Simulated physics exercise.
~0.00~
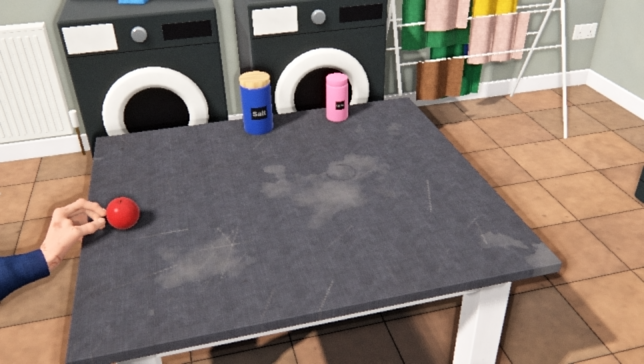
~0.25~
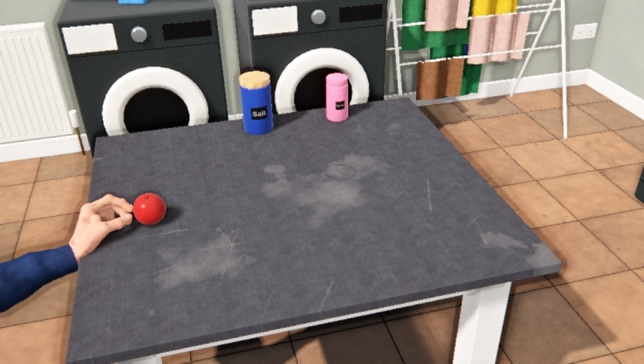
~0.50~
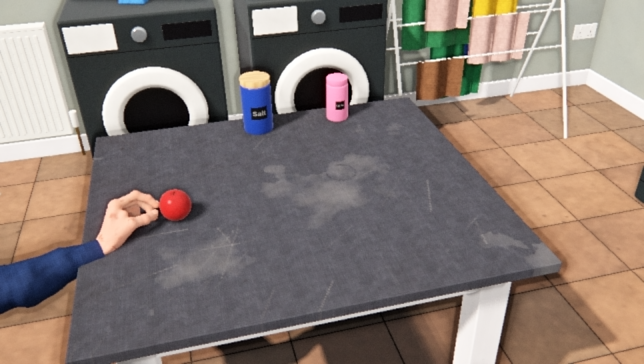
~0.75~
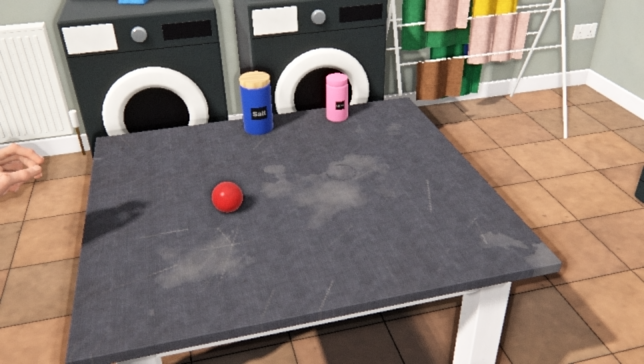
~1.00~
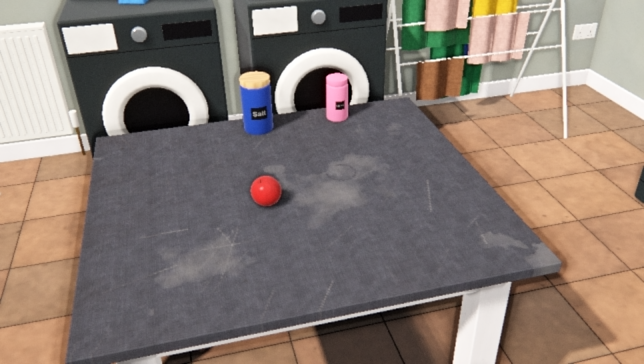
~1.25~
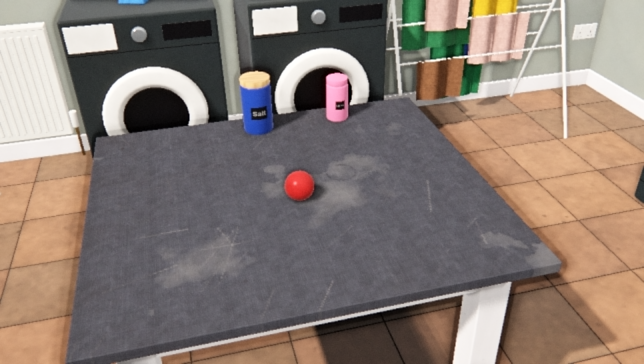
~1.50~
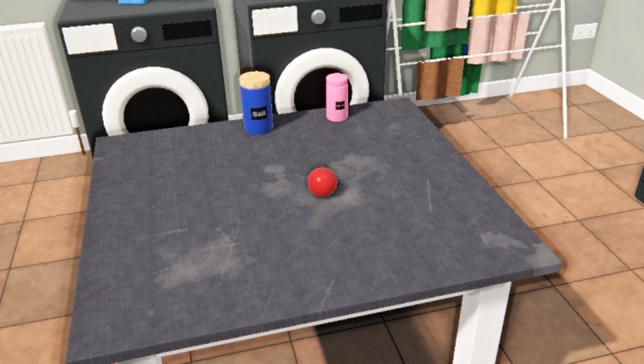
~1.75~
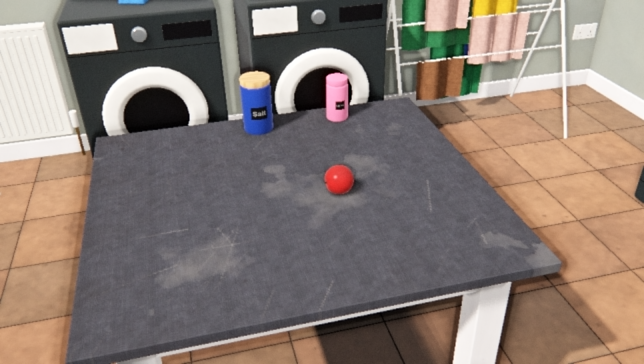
We see a hand push a red apple rightward along a dark table top, with a blue jar and a pink jar standing near the back edge. The hand lets go and withdraws to the left, and the apple keeps moving right, gradually slowing, and is still on the table at the end.
